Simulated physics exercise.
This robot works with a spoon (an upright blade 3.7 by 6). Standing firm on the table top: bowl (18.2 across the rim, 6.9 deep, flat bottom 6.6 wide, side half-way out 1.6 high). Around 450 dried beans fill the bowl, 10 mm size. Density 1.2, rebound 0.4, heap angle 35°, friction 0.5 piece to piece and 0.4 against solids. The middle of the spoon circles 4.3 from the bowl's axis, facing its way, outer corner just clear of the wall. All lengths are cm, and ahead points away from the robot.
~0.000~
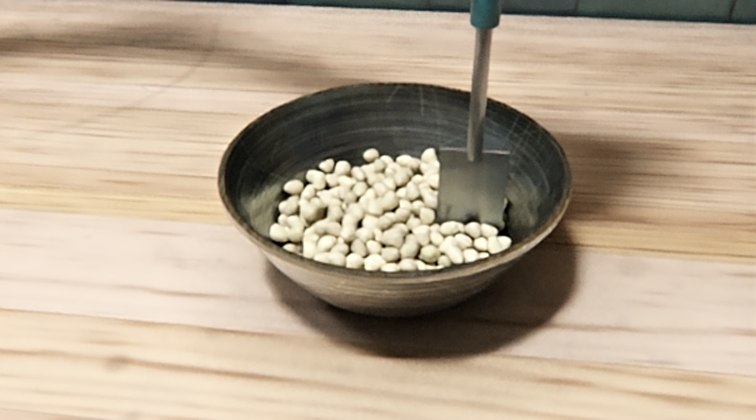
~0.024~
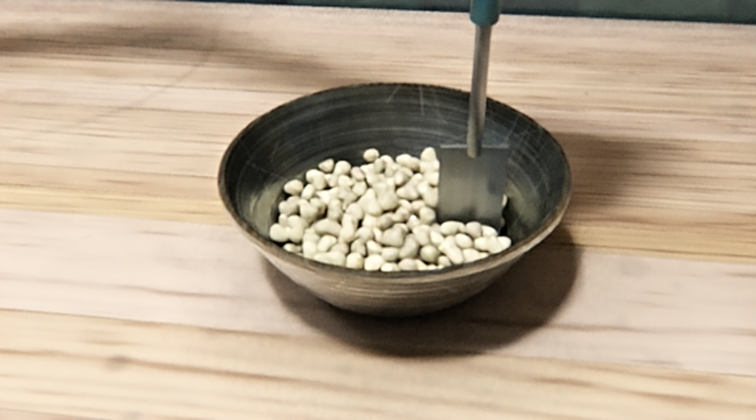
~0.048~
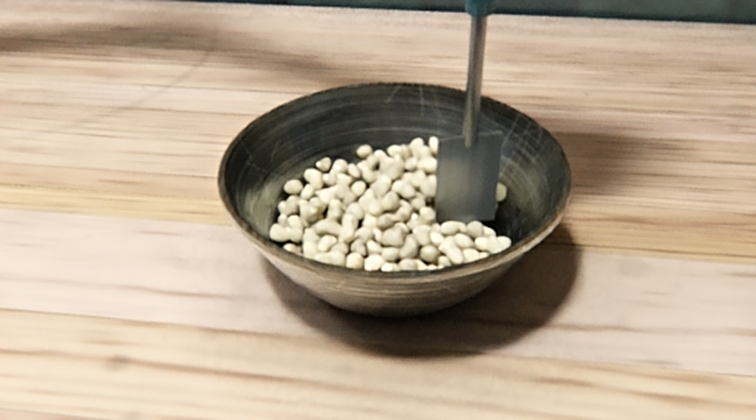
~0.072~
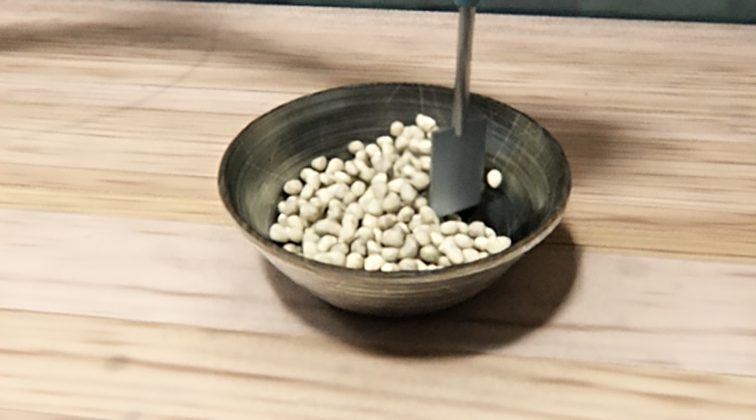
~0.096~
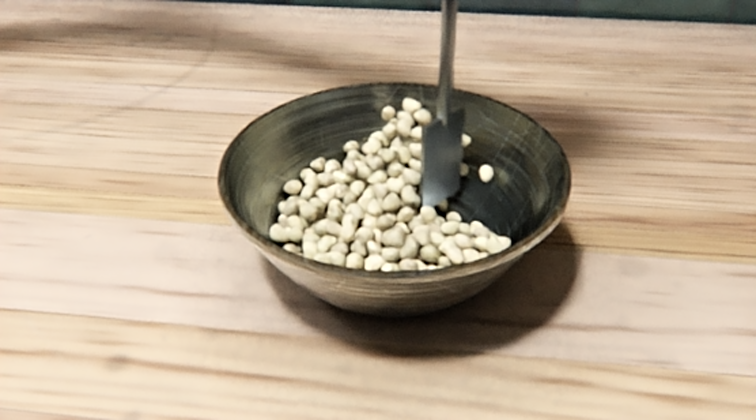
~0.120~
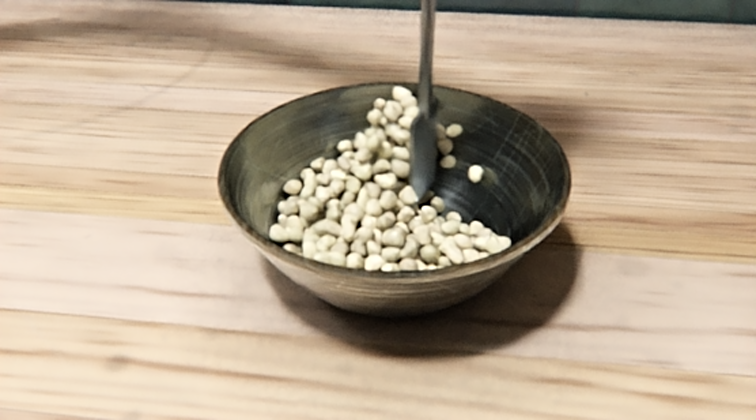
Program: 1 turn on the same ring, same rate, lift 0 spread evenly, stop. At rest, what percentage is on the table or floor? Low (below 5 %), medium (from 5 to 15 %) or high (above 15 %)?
Answer: Medium; from 5 to 15 % of the dried beans finish on the table or floor.
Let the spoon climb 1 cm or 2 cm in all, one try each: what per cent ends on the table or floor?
Some 5 and 5 per cent.
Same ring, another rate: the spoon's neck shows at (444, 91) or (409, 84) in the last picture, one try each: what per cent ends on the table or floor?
Some 5 and 15 per cent.
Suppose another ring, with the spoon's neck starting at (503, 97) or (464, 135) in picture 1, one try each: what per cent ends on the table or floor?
Some 5 and 5 per cent.
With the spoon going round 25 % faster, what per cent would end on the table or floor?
In that case some 15 per cent.
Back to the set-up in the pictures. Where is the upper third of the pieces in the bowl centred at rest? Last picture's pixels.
Around (459, 181).
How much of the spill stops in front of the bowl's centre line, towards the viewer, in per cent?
About 80 per cent.
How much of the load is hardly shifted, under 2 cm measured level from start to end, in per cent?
Some 10 per cent.
After 0.27 s, 181° round, highest piece 9 above the table; 447 in the bowl, 1 in flight or on the tool.
After 0.42 s, 291° round, highest piece 9 above the table; 420 in the bowl, 15 on the table or floor, 13 in flight or on the tool.
After 0.70 s, 0° round, highest piece 7 above the table; 408 in the bowl, 40 on the table or floor.
After 1.40 s, 0° round, highest piece 6 above the table; 408 in the bowl, 40 on the table or floor.
At rest, 408 in the bowl, 40 on the table or floor. That is 9 % on the table or floor.
